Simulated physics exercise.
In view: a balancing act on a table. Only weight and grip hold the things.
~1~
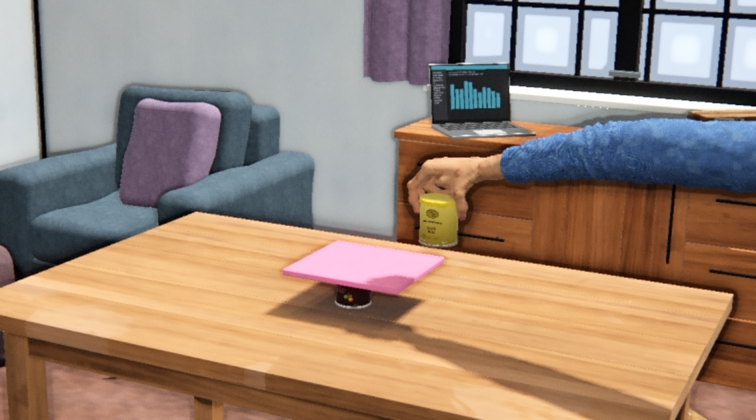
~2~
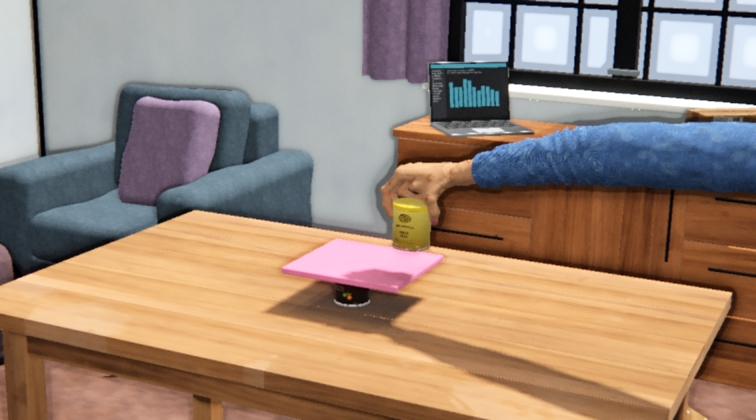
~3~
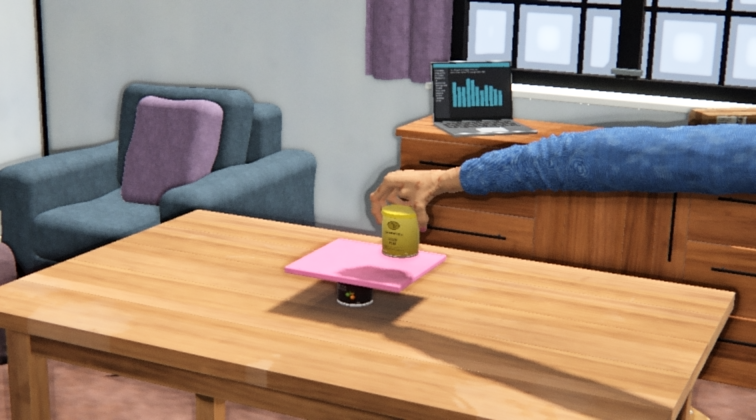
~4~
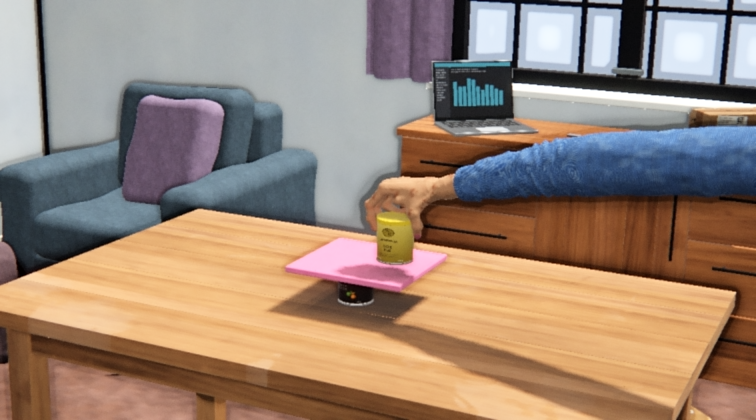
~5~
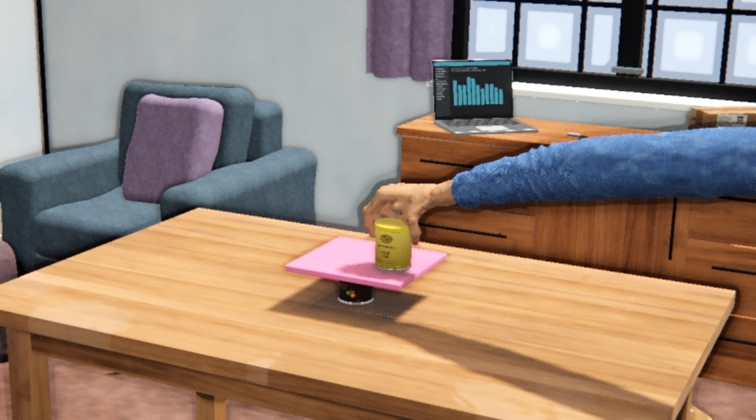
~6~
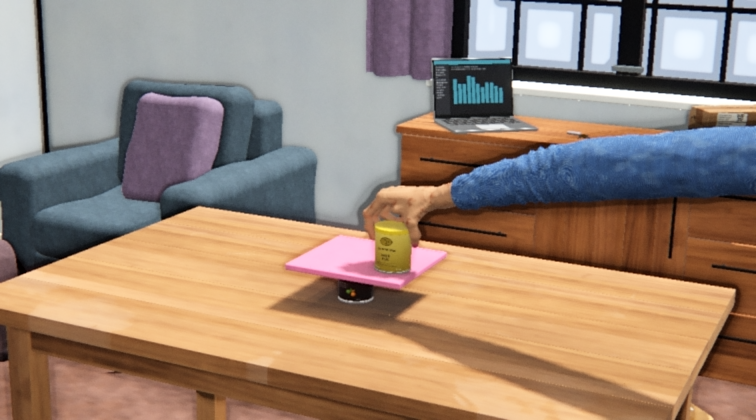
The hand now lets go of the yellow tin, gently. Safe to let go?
Outcome: The stack comes apart.
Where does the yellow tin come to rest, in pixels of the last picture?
At about (442, 314).
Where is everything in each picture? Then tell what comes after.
The first frame shows still above its spot; yellow tin (439, 220).
The second frame shows still above its spot; yellow tin (412, 224).
The third frame shows still above its spot; yellow tin (401, 231).
The fourth frame shows still above its spot; yellow tin (396, 238).
The fifth frame shows still above its spot; yellow tin (393, 244).
The sixth frame shows set down, still held; yellow tin (393, 247).
Then, 0.30 s past the last view, yellow tin now fallen; pink lid rocked 44° from its first pose.
Then, 0.50 s past the last view, pink lid rocked 32° from its first pose.
Finally, fallen, yellow tin; moved from the start, pink lid; black tin still in place. Final places as the last picture's camera would see them, yellow tin near (442, 315). The stack gives way.
